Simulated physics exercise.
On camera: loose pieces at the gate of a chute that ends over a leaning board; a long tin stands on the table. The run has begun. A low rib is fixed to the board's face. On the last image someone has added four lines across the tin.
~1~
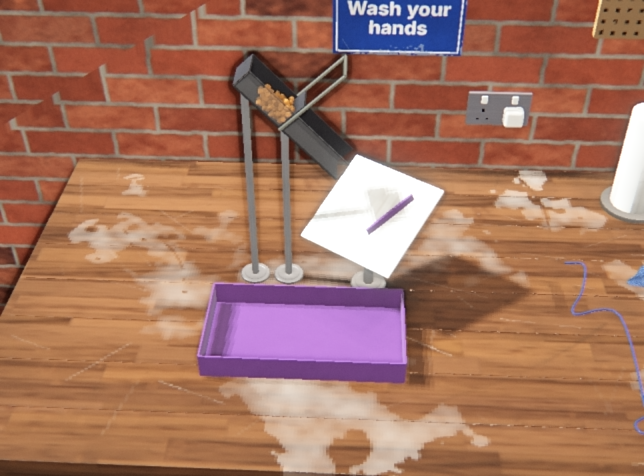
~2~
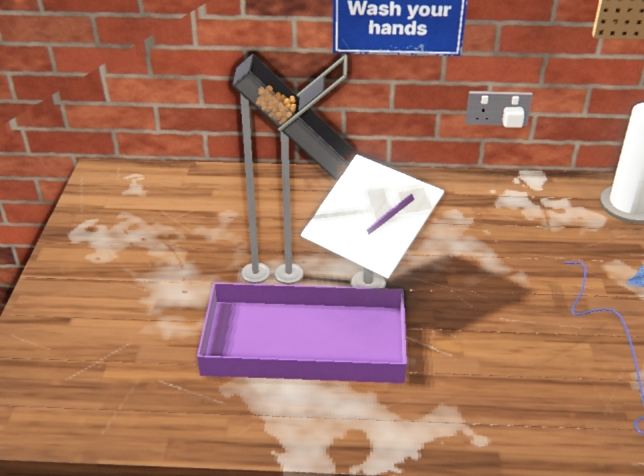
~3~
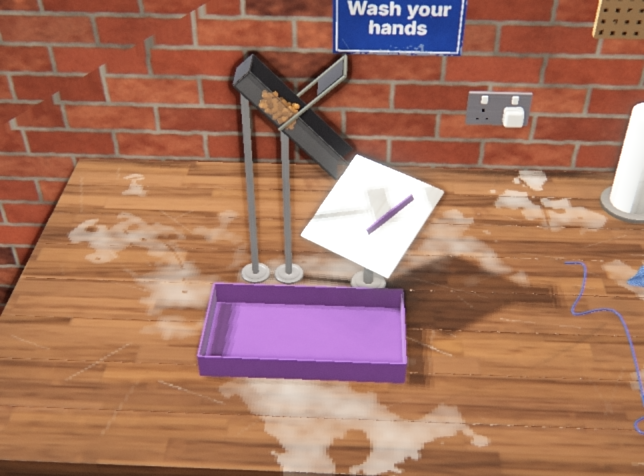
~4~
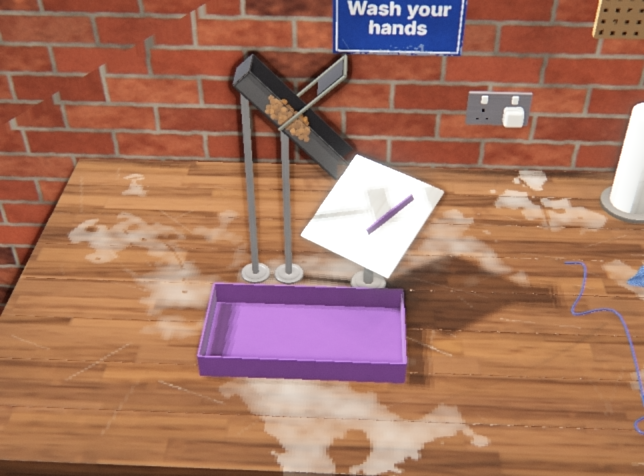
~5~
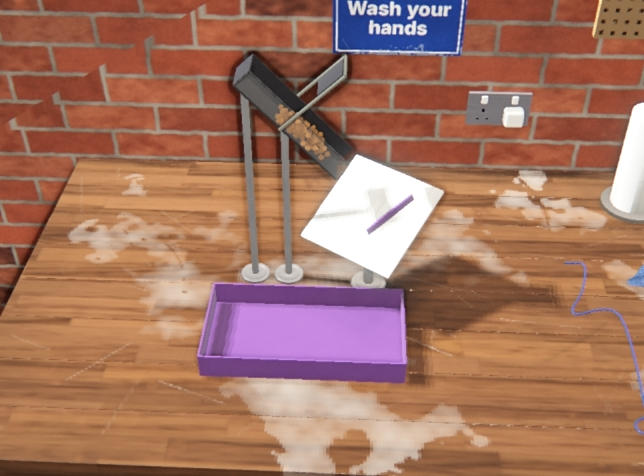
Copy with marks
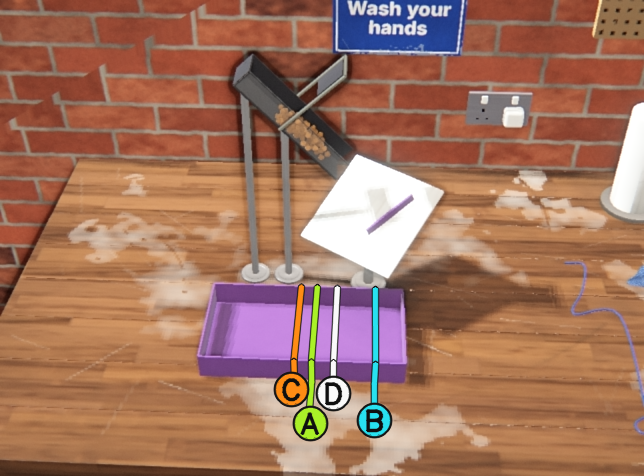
To begin with, a cluster of small round tan pieces sits behind a gate in a dark sloping chute, above a white leaning board with a purple rib and an empty purple tin. The gate shifts slightly, then the pieces slide down the chute to the right, spreading out along its lower part.
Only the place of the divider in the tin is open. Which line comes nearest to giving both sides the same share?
A beats the others.
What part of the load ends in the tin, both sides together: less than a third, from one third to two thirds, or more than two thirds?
It is more than two thirds.
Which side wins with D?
Left.
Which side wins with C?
The right side.
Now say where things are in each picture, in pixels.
The first picture shows load behind the gate (278, 105), roasted chickpeas; lip of the chute (337, 171), sloping fairly steeply.
The second picture shows middle of the board (371, 213), tilted gently; middle of its low edge (343, 256); of its high edge (399, 172).
The third picture shows front corners of the tin (198, 356) and (406, 364), empty; front of the load (291, 127).
The fourth picture shows middle of the load (294, 122); its front (307, 132), roughly a third of the way to the lip; rib from (412, 194) to (366, 230).
The fifth picture shows middle of the load (304, 131); its front (328, 154), the larger part of the way to the lip.
On the marked copy, line A crosses the front rim at (311, 360); line B crosses the front rim at (375, 362); line C crosses the front rim at (293, 360); line D crosses the front rim at (333, 361).
With A, of what is caught, roughly half on the left of the divider, roughly half on the right.
With B, of what is caught, almost all on the left of the divider, just a few on the right.
With C, of what is caught, about a tenth on the left of the divider, almost all on the right.
With D, of what is caught, the larger part on the left of the divider, about a tenth on the right.
